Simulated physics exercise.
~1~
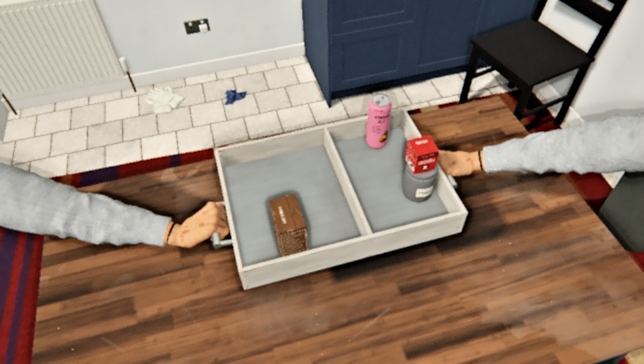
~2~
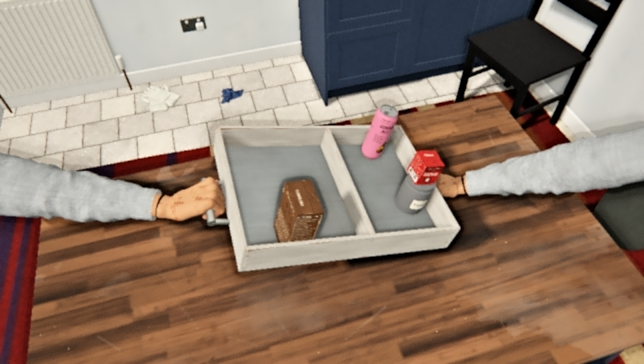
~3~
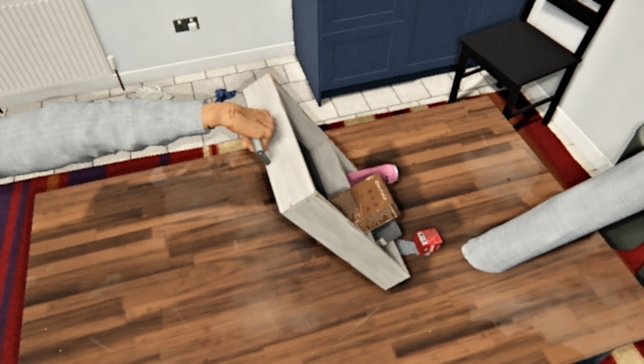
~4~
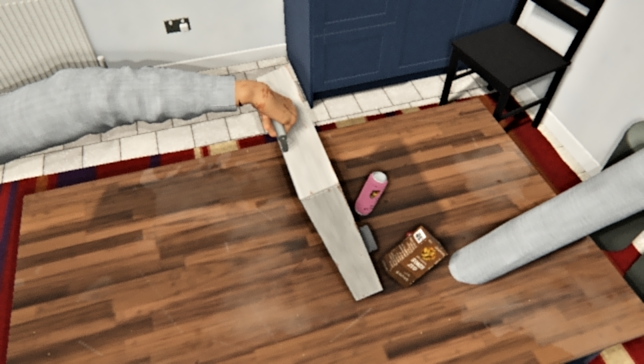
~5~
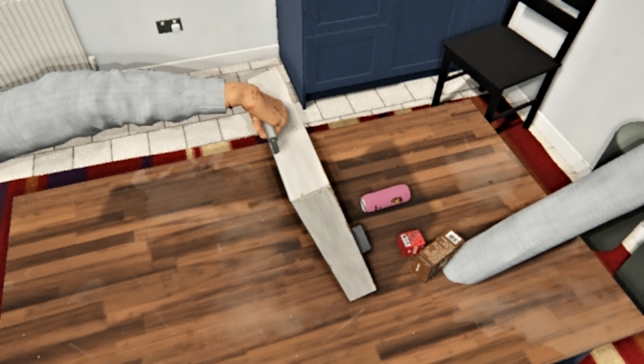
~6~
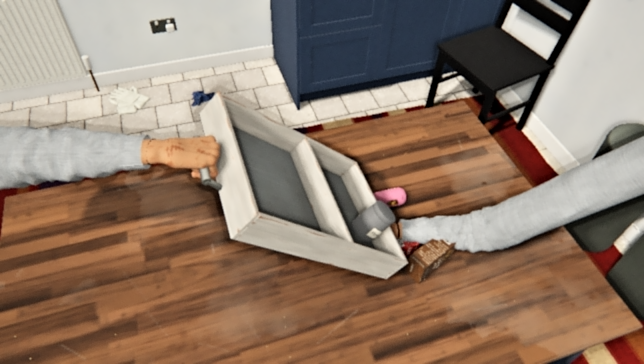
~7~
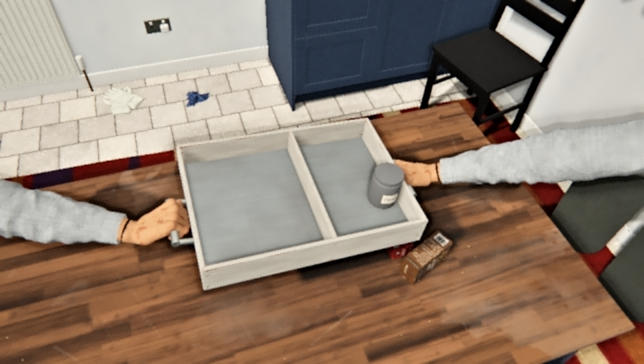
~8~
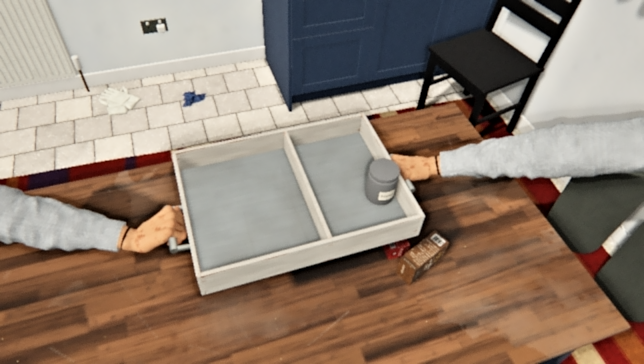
Two grey-sleeved arms hold a pale divided tray above a wooden table, seen from above in a room with white floor tiles, a navy cabinet and a black chair. A brown carton stands in the left section, with a pink can, a red carton and a grey jar in the right. The tray tips steeply, right side down, and the contents slide and topple toward the low end. The pink can and both cartons tumble onto the table. The tray swings back level with only the jar upright inside, the cartons lying beside it and the can out of sight.
